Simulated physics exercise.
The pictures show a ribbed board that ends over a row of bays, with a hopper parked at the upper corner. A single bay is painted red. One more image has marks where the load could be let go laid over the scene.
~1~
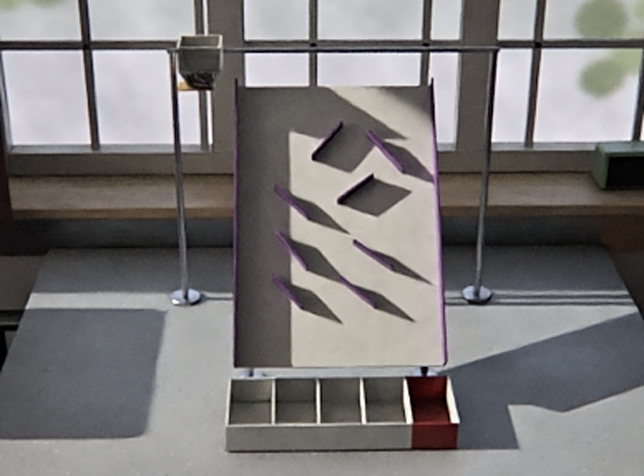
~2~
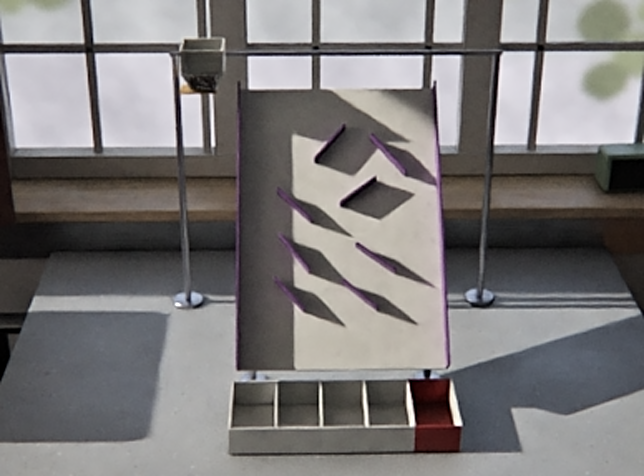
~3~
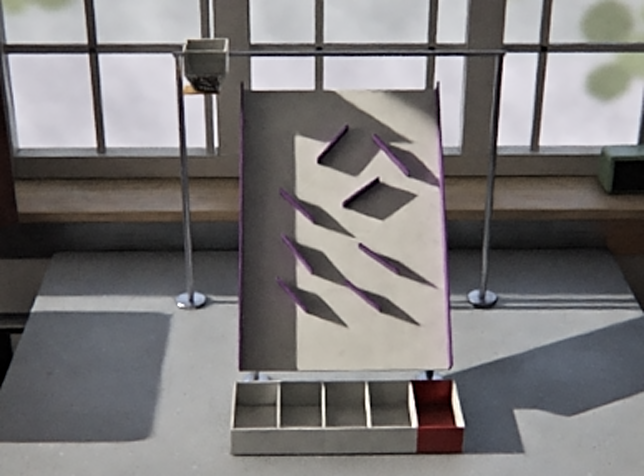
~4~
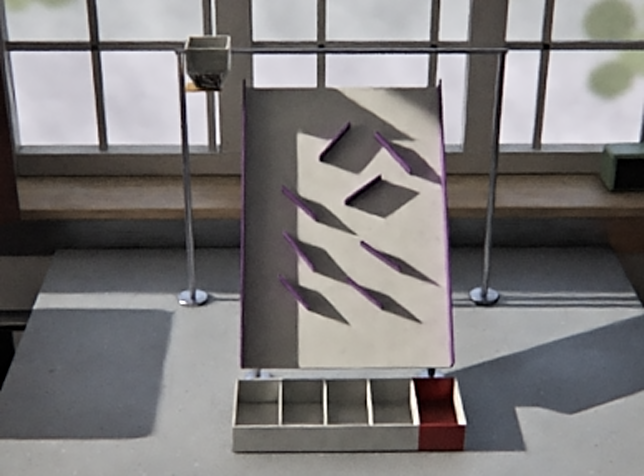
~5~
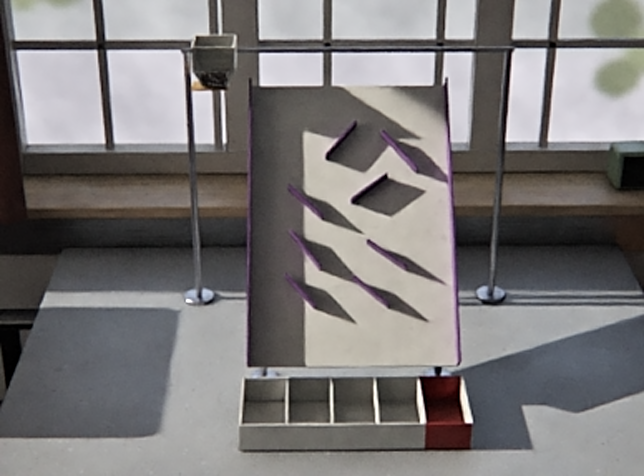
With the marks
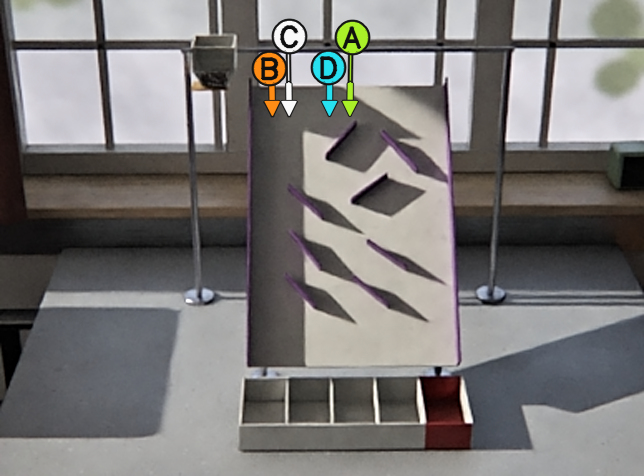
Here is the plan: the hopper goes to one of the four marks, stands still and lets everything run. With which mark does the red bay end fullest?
D.
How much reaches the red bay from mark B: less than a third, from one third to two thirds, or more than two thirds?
It is less than a third.
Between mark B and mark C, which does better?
Mark C.
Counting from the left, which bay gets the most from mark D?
It is the fifth one.
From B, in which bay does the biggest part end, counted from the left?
It is the first one.
On the marked copy, mark A meets the board at (349, 110); mark B meets the board at (272, 110); mark C meets the board at (289, 110); mark D meets the board at (329, 110).
With A, about a quarter in the red bay, about two thirds in other bays, a small part outside the box.
With B, about a quarter in the red bay, about two thirds in other bays, a small part outside the box.
With C, about a third in the red bay, about half in other bays, a small part outside the box.
With D, about half in the red bay, about a third in other bays, a small part outside the box.
